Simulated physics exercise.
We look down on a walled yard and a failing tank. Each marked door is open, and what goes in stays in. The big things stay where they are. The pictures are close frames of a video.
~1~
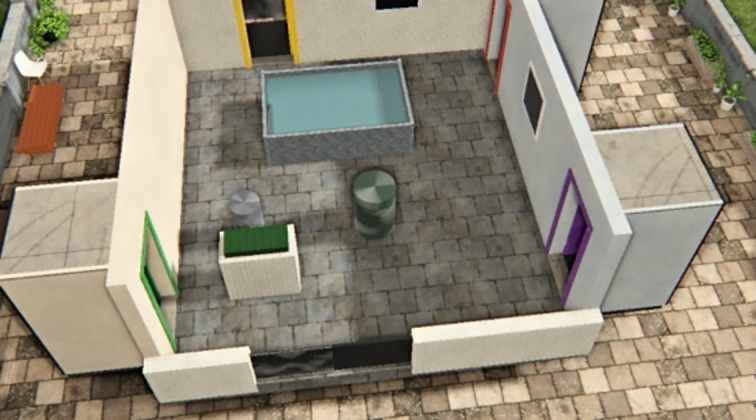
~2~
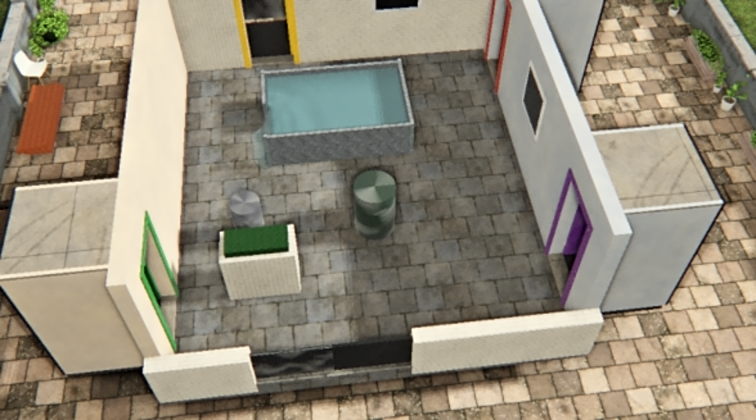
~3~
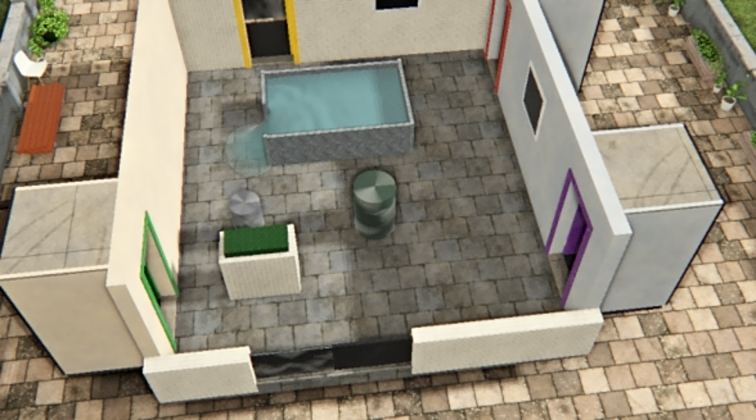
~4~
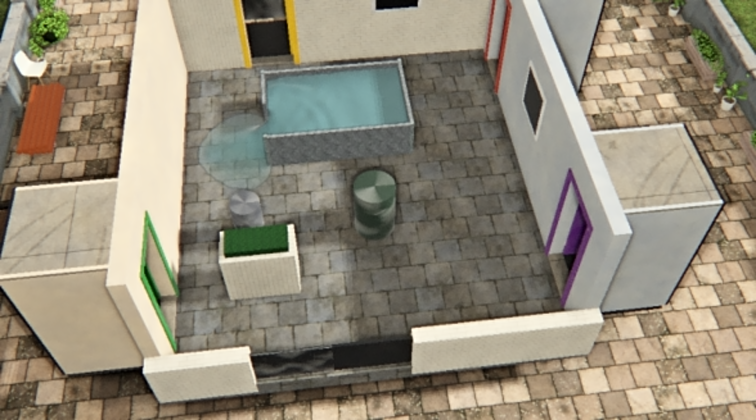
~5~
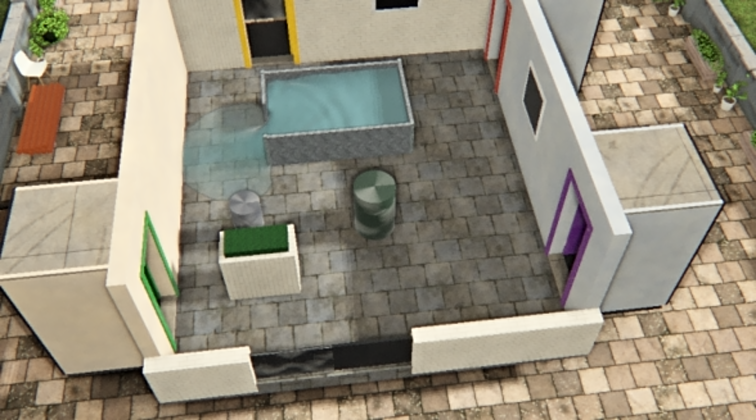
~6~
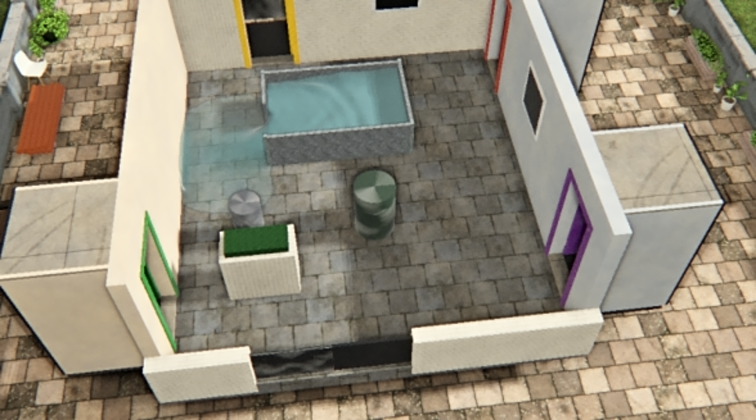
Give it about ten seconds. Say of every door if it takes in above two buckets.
The green door lets in a lot; the yellow door lets in a lot; the red door lets in a lot; the purple door lets in a lot.
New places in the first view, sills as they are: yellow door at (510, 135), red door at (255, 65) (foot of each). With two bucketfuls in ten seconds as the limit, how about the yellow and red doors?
One by one: The yellow one is under, the red one is over.
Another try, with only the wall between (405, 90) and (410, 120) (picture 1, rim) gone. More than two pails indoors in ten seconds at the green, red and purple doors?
One by one: The green door is over; the red door takes more; the purple door floods.
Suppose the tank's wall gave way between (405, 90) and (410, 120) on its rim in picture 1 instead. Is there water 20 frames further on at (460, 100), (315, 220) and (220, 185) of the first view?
In turn: Flooded, no water, no water.
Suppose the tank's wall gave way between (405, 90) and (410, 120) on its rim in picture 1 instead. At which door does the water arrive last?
That is the door marked green.
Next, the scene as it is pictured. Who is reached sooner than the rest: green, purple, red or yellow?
The green one.
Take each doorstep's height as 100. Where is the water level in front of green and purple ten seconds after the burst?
About 150 and 150 per cent.
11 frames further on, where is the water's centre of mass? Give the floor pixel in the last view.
Close to (287, 142).
A moment on, water covers 15 % of the floor; the green door not reached, the yellow door not reached, the red door not reached, the purple door not reached.
Next, water covers 25 % of the floor; the green door wet at the sill, nothing in, the yellow door wet at the sill, nothing in, the red door not reached, the purple door not reached.
Then, water covers 40 % of the floor; the green door wet at the sill, nothing in, the yellow door under two buckets in, the red door not reached, the purple door not reached.
Later, water covers 80 % of the floor; the green door over two buckets in, the yellow door over two buckets in, the red door over two buckets in, the purple door wet at the sill, nothing in.
In the end, water covers 95 % of the floor; the green door far over two buckets in, the yellow door over two buckets in, the red door far over two buckets in, the purple door over two buckets in.
